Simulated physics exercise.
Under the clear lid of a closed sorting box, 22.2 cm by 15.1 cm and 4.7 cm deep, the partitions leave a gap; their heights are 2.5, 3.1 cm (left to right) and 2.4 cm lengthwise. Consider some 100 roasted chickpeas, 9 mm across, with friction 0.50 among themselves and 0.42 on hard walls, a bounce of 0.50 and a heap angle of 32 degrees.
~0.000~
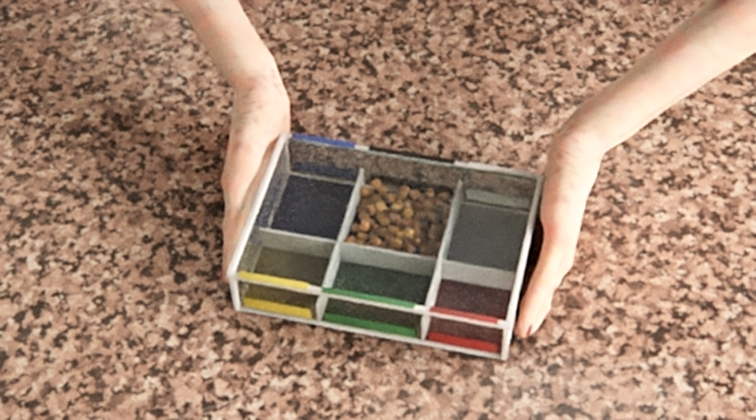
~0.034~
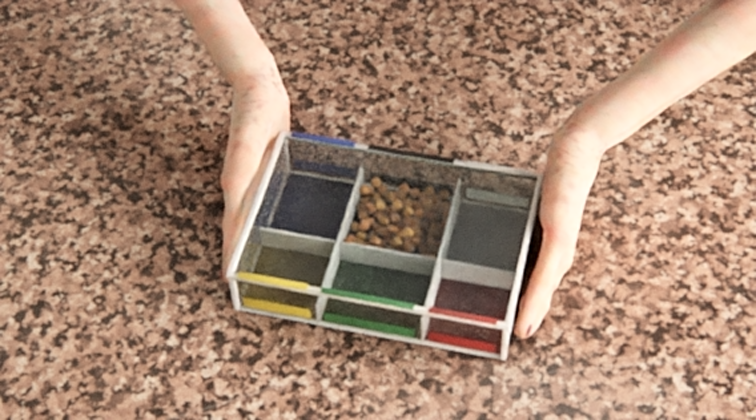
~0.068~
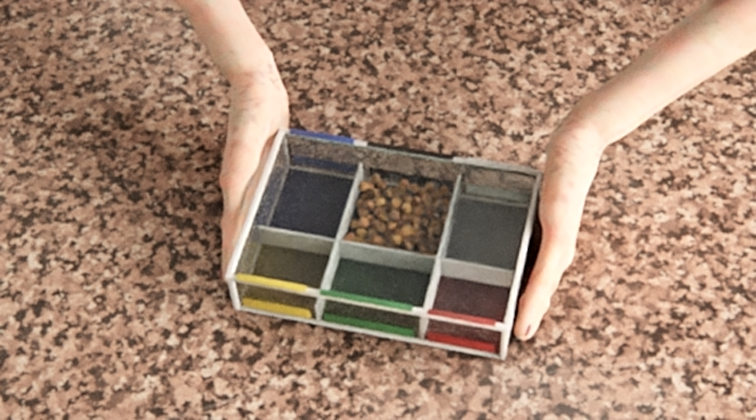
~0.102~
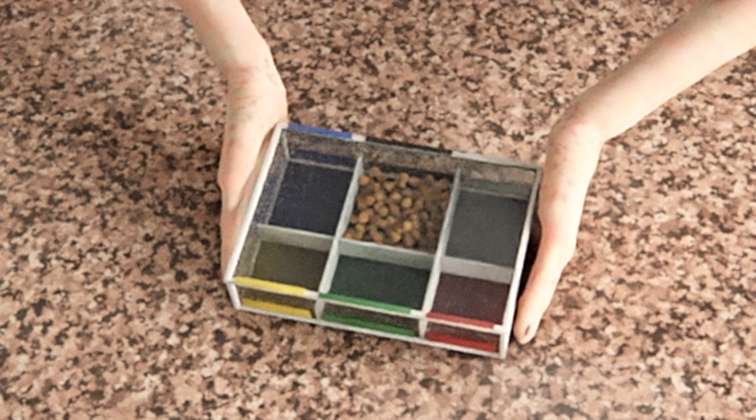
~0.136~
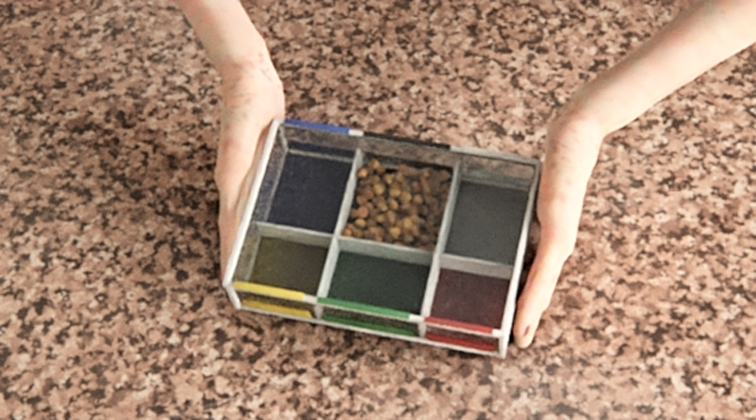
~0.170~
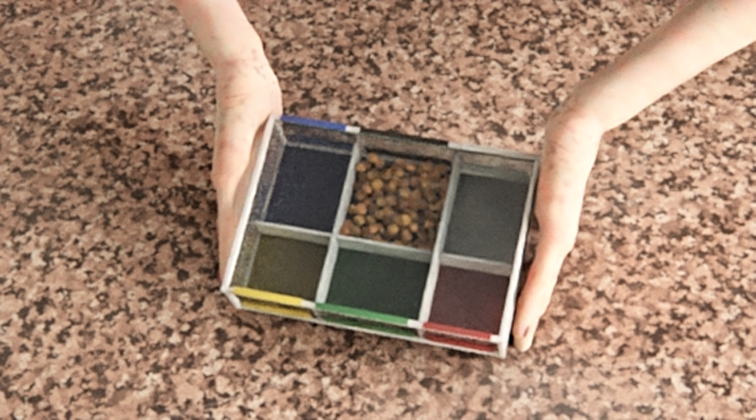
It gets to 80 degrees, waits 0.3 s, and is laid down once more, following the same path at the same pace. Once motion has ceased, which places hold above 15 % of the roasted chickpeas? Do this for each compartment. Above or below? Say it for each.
Red compartment: Below, blue compartment: Below, green compartment: Above, yellow compartment: Below, white compartment: Below, black compartment: Above.
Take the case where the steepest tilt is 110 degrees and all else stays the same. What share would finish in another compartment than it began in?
Near 100 in a hundred.
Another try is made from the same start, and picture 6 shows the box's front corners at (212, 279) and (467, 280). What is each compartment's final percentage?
Each compartment ends with this per cent: Red 0, blue 10, green 0, yellow 60, white 0 and black 30.
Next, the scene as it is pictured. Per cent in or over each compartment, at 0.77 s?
Red 5; blue 0; green 35; yellow 5; white 0; black 60.
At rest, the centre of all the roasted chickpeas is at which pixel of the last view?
After settling, the middle sits near (387, 258).
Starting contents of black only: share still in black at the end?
Some 50 percent.
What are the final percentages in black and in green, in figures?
Black: 50; green: 40.
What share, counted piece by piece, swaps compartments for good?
My estimate is some 50 per cent.
After 0.77 s, tilt 80 degrees; red 5 %, green 35 %, yellow 5 %, black 60 %.
Then, at 1.17 s, tilt 45 degrees; red 5 %, green 40 %, yellow 5 %, black 50 %.
After 1.65 s, tilt 0 degrees; red 5 %, green 40 %, yellow 5 %, black 50 %.
In the end, at 2.1 s, red 5 %, blue 0 %, green 40 %, yellow 5 %, white 0 %, black 50 %.
